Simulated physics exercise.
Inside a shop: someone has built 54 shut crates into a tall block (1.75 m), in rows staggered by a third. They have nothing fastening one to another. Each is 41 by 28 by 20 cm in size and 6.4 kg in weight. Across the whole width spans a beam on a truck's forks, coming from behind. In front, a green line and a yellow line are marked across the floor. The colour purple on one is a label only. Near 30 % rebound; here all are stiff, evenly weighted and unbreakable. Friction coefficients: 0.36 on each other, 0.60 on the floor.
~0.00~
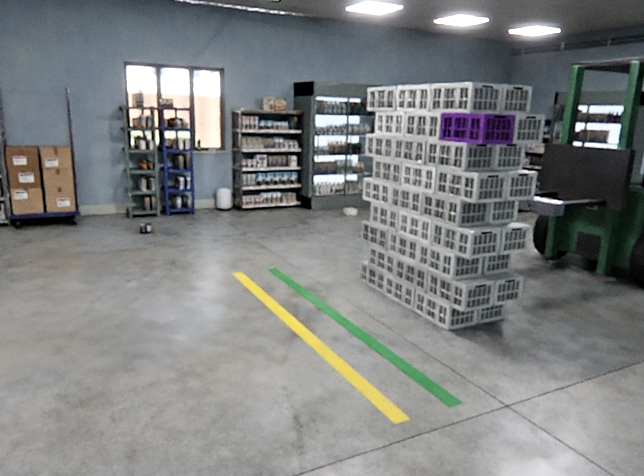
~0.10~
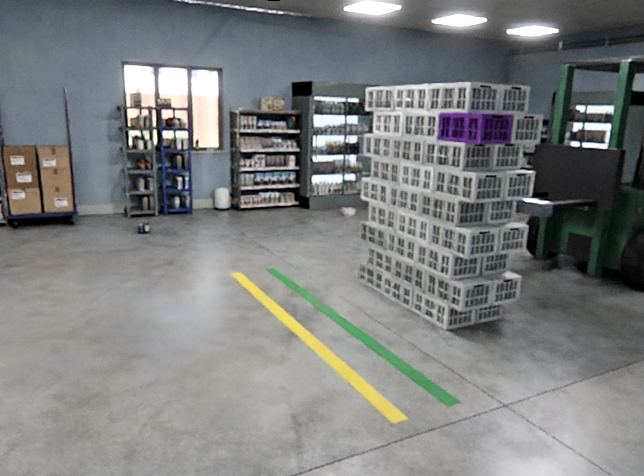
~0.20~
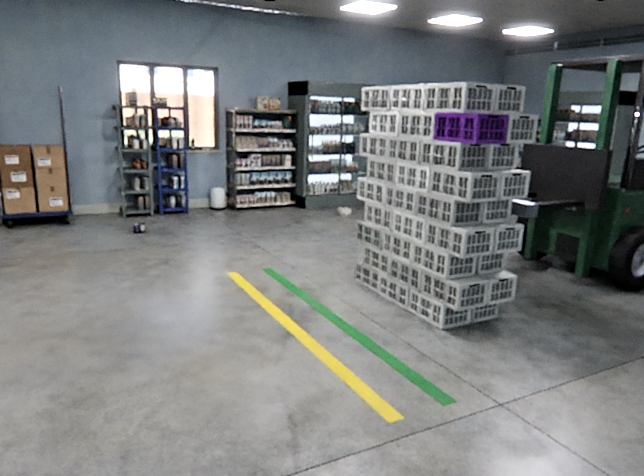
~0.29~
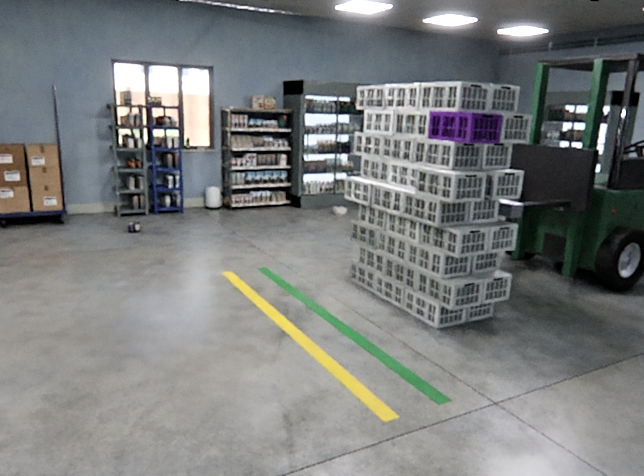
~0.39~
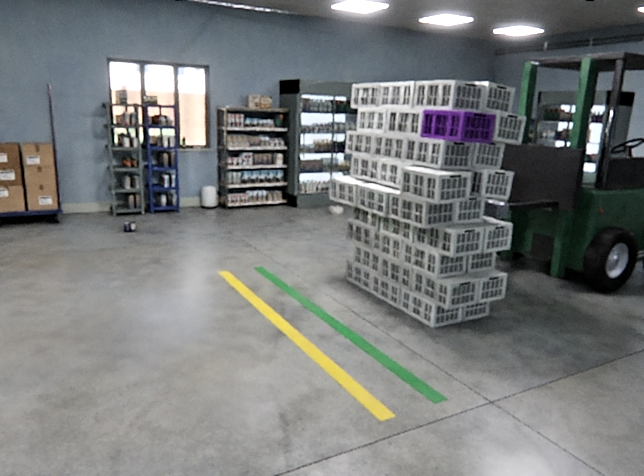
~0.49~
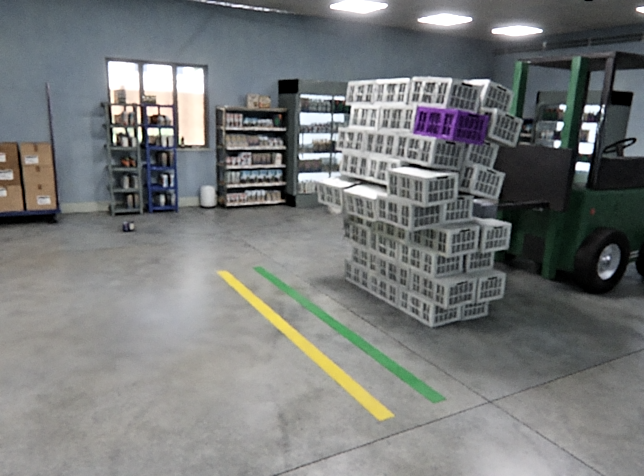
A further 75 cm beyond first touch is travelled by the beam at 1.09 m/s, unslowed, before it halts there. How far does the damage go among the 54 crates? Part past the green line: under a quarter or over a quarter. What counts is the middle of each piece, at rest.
Past the line: More than one in four of them.
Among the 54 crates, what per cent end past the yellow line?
About 30 percent of them.
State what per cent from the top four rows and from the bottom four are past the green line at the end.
I'd put the top at 40 per cent and the bottom at 10 per cent.
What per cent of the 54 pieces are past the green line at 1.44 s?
35 per cent at that moment.
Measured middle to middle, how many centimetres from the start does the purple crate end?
Purple - some 180 cm.
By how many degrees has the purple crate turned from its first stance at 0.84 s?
Angle at that time, about 40 degrees.
Around 0.84 s, 2 of the 54 crates past the green line; purple crate tipped 39°, 15 cm lower.
Around 1.44 s, 18 of the 54 crates past the green line; purple crate tipped 74°, 1.19 m lower.
Finally (3.8 s), 19 of the 54 crates past the green line; purple crate on its side. That is 35 per cent. Seen by the last camera, middles, purple crate near (341, 357).
